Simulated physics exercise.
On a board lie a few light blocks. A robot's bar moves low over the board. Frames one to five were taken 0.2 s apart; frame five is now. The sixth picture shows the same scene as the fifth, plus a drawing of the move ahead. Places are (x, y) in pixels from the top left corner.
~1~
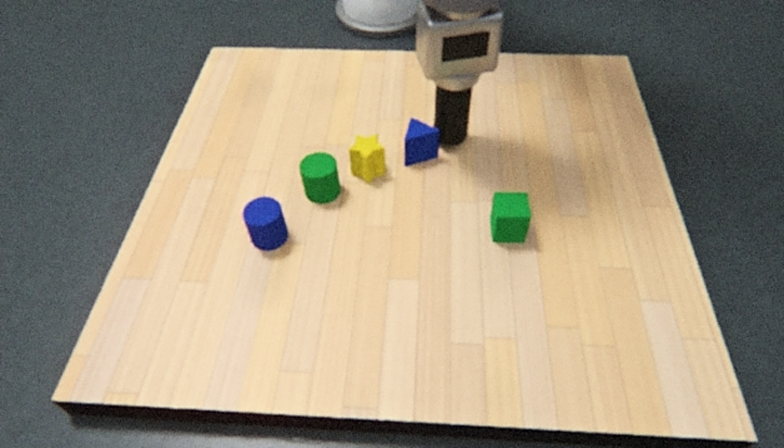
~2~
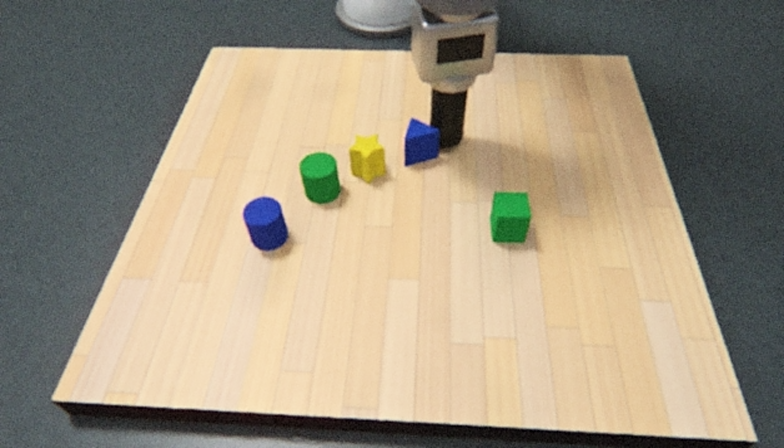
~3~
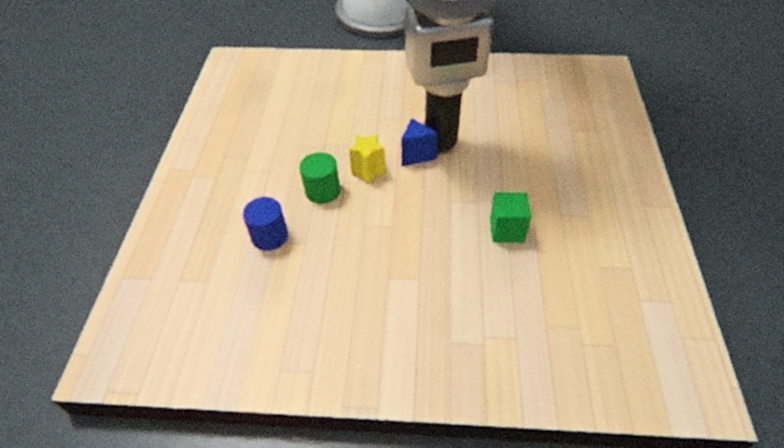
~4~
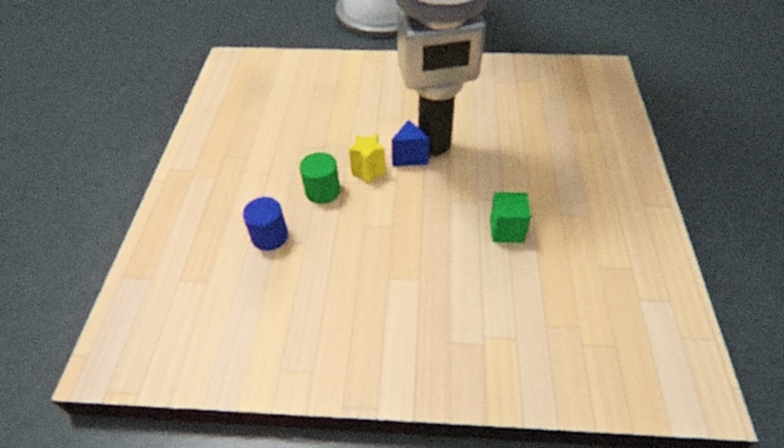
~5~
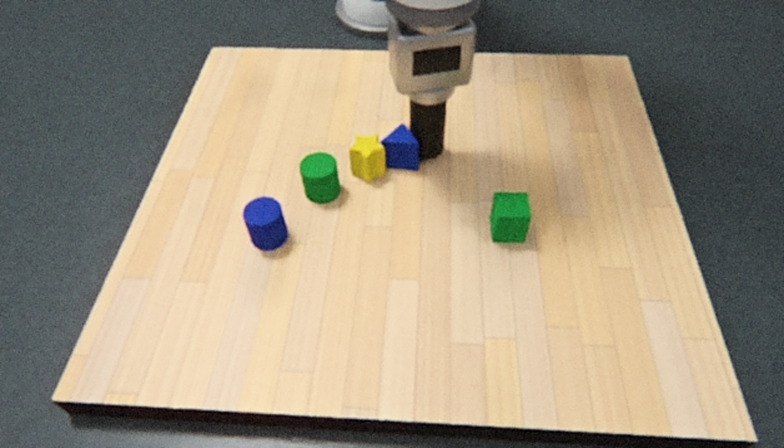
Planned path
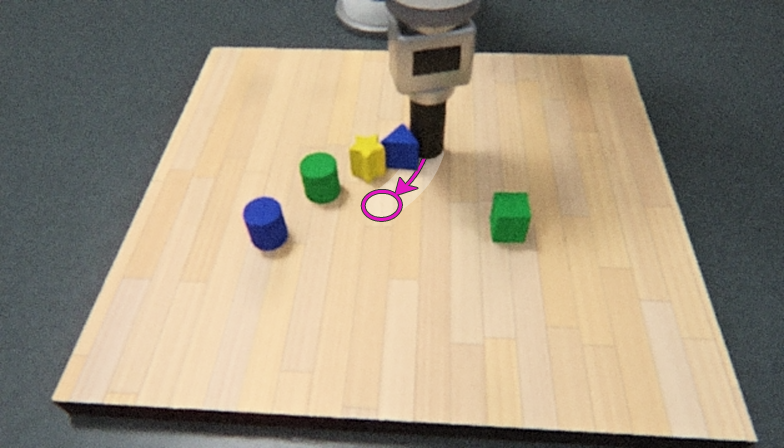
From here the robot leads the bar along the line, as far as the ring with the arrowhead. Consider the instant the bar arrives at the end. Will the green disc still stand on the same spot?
Yes.
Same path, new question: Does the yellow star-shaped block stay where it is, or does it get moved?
The yellow star-shaped block changes place.
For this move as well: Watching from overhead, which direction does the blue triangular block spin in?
Clockwise rotation.
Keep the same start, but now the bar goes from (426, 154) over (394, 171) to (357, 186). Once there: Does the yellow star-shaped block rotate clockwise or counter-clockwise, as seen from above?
Viewed from above: Anti-clockwise.
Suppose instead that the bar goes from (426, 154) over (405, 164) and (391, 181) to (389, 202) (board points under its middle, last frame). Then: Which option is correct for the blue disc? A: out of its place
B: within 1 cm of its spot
Letter B.
Path on the board, from (426, 154) over (410, 181) to (382, 205).
The first path, step by step. Halfway along, bar at (410, 176); yellow star-shaped block at (354, 146); blue triangular block at (383, 145), turned 50° clockwise.
At the end, bar at (382, 200); green disc in place; yellow star-shaped block at (353, 146); blue triangular block at (381, 145), turned 60° clockwise.
